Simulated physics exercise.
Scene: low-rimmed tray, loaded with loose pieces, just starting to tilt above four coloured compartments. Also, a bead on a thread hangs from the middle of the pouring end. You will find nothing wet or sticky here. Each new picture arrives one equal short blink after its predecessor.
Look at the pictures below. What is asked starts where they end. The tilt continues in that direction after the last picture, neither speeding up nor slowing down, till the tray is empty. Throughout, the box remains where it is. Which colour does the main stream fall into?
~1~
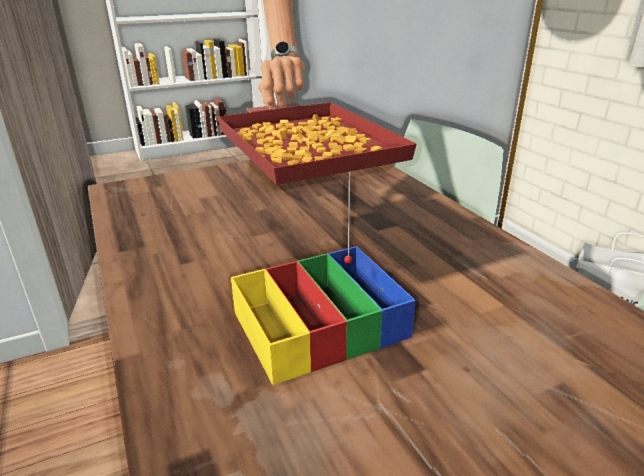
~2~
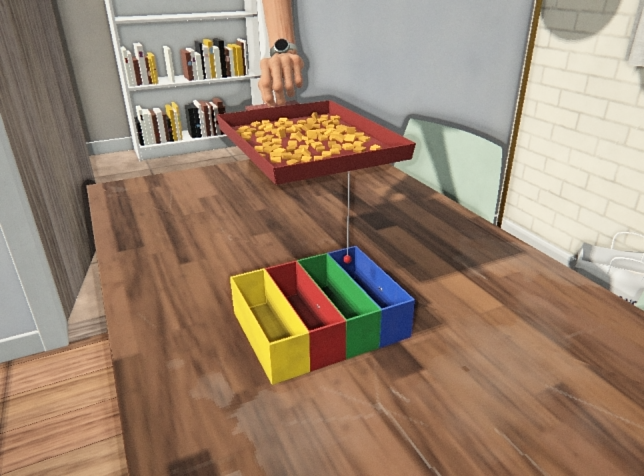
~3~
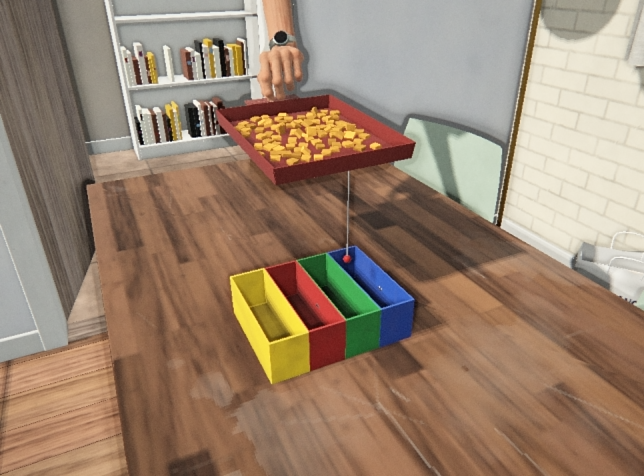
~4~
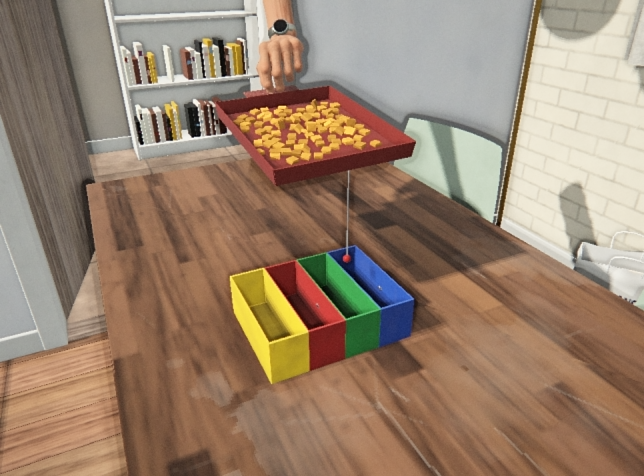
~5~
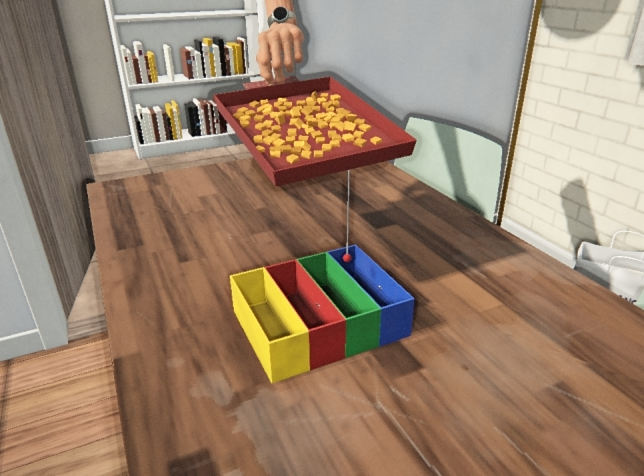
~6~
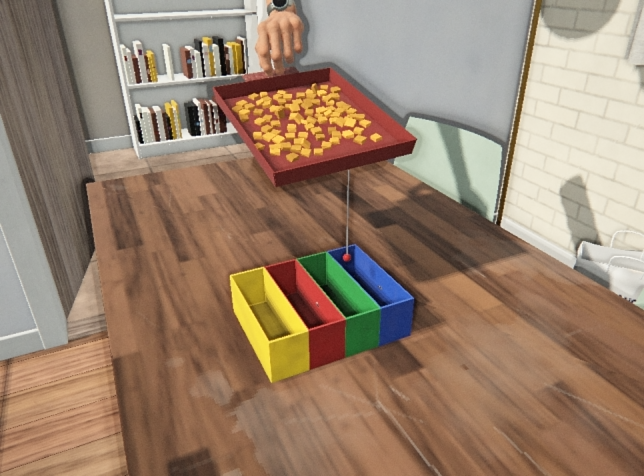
The red cell.
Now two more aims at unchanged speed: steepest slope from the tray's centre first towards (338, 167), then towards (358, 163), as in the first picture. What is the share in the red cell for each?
For the first it's near 20 %, for the second near 0 %.
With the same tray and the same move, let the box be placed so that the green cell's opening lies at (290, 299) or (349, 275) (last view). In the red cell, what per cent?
In order, 0 % and 40 %.
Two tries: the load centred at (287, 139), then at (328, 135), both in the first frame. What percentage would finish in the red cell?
About 60 % and 40 %.
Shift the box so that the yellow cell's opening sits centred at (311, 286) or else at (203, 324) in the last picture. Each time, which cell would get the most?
Yellow, then that blue cell.
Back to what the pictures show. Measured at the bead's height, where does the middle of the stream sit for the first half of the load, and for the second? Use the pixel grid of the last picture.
(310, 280), then (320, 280).
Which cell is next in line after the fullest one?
The one in second place is the cell in green.
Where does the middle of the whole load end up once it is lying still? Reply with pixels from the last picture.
Last view, centre at rest - approx. (315, 327).
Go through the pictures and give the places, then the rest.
In the first frame, corners of the pouring end at (276, 167) and (414, 143), level; middle of the load at (300, 138), small crackers; bead on its thread at (348, 260); yellow cell at (290, 355); red cell at (328, 343); green cell at (364, 331); blue cell at (397, 320).
In the second frame, corners of the pouring end at (275, 167) and (413, 143), level; middle of the load at (299, 137).
In the third frame, corners of the pouring end at (275, 167) and (413, 142), tipped barely, lowest at the left corner; middle of the load at (299, 133).
In the fourth frame, corners of the pouring end at (275, 169) and (413, 141), tipped a little, lowest at the left corner; middle of the load at (299, 128).
In the fifth frame, corners of the pouring end at (275, 170) and (414, 139), tipped a little, lowest at the left corner; middle of the load at (299, 123).
In the sixth frame, corners of the pouring end at (275, 171) and (414, 138), tipped a little, lowest at the left corner; middle of the load at (299, 119); yellow cell at (289, 353); red cell at (327, 340); green cell at (363, 329); blue cell at (396, 318).
Soon, tray tipped steeply; all on the tray.
A while on, tray tipped right over; nearly all on the tray; a stray few in the red cell; a stray few in the yellow cell; a stray few falling or outside the box.
Towards the end, tray tipped past a quarter turn; about half in the red cell; about a third in the green cell; a small part in the yellow cell; a small part in the blue cell; a stray few falling or outside the box.
Finally, tray tipped past a quarter turn; about half in the red cell; about a third in the green cell; a small part in the yellow cell; a small part in the blue cell; a stray few outside the box.
